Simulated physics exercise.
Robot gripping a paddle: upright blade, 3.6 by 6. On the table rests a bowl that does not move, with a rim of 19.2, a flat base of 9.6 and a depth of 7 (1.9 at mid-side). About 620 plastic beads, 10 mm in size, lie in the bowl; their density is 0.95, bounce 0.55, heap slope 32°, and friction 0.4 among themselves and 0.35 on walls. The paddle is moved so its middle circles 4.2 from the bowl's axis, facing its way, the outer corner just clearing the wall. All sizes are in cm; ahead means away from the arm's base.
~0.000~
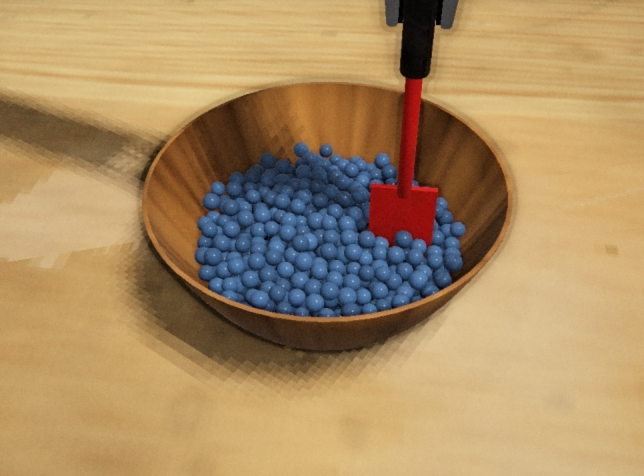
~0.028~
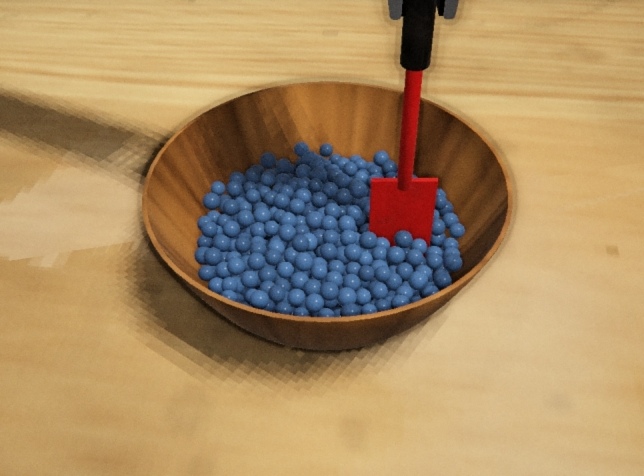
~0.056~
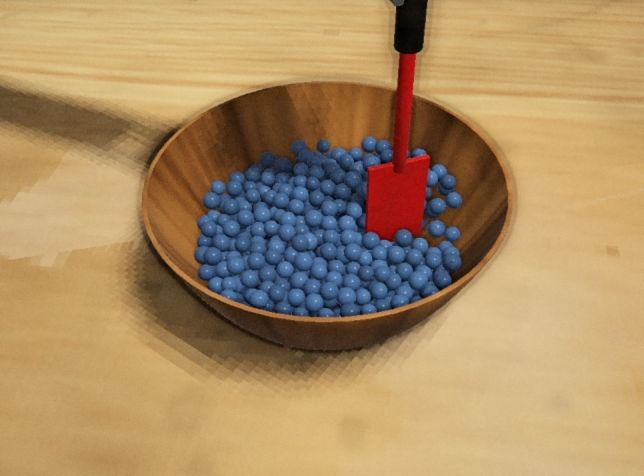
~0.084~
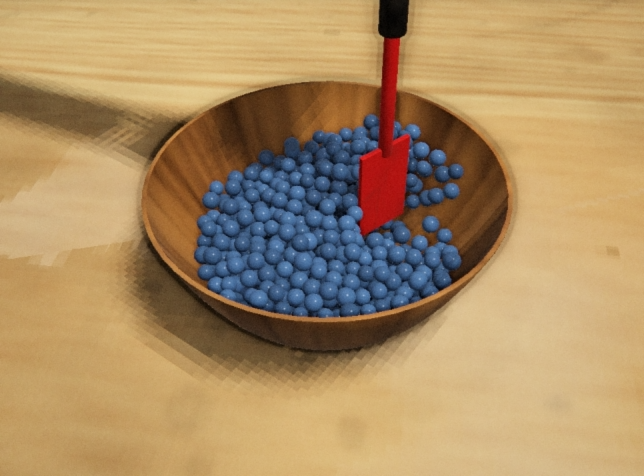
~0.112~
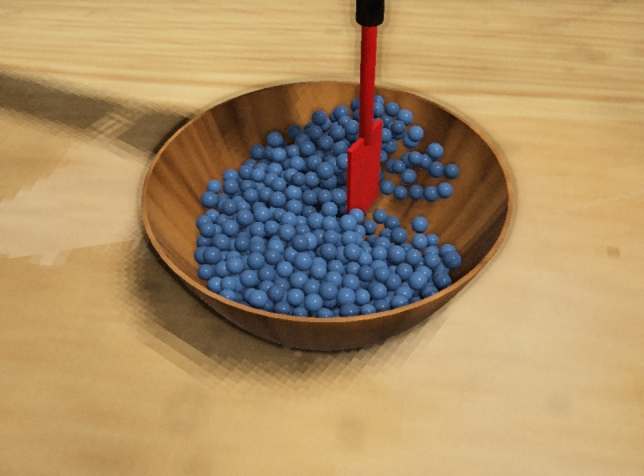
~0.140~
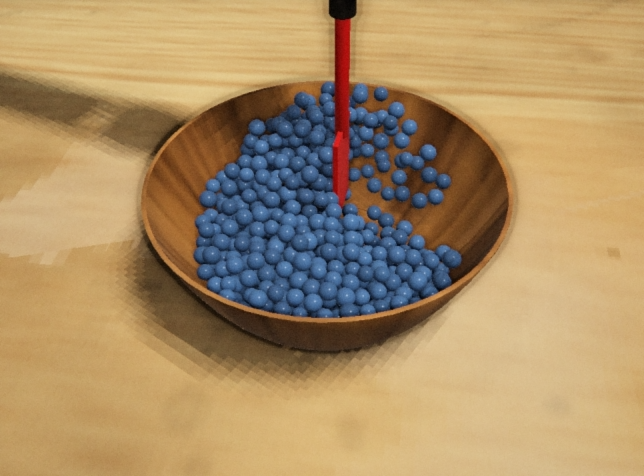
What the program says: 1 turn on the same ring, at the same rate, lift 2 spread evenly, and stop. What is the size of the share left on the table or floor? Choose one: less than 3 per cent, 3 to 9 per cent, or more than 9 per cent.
The share is 3 to 9 per cent.
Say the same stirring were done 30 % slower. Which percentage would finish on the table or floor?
In that case it comes to around 0 percent.
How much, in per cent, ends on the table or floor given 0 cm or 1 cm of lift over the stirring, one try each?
Estimates: 10 % and 5 %.
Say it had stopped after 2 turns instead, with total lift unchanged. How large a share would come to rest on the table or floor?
Then roughly 5 percent.
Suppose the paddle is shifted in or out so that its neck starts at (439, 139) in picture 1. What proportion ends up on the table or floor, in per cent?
About 5 percent ends up on the table or floor.
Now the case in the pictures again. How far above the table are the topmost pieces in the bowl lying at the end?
Height: Roughly 6.5 cm.
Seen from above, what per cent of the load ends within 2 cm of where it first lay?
Near 15 per cent of the pieces.
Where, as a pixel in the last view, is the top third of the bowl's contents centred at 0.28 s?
Look near (221, 224) for its middle.
After 0.28 s, 190° round, highest piece 10 above the table; 609 in the bowl, 10 in flight or on the tool.
After 0.43 s, 294° round, highest piece 9 above the table; 592 in the bowl, 17 on the table or floor, 10 in flight or on the tool.
After 0.70 s, 0° round, highest piece 6 above the table; 585 in the bowl, 34 on the table or floor.
After 1.40 s, 0° round, highest piece 6 above the table; 585 in the bowl, 34 on the table or floor.
At rest, 585 in the bowl, 34 on the table or floor. That is 5 % on the table or floor.
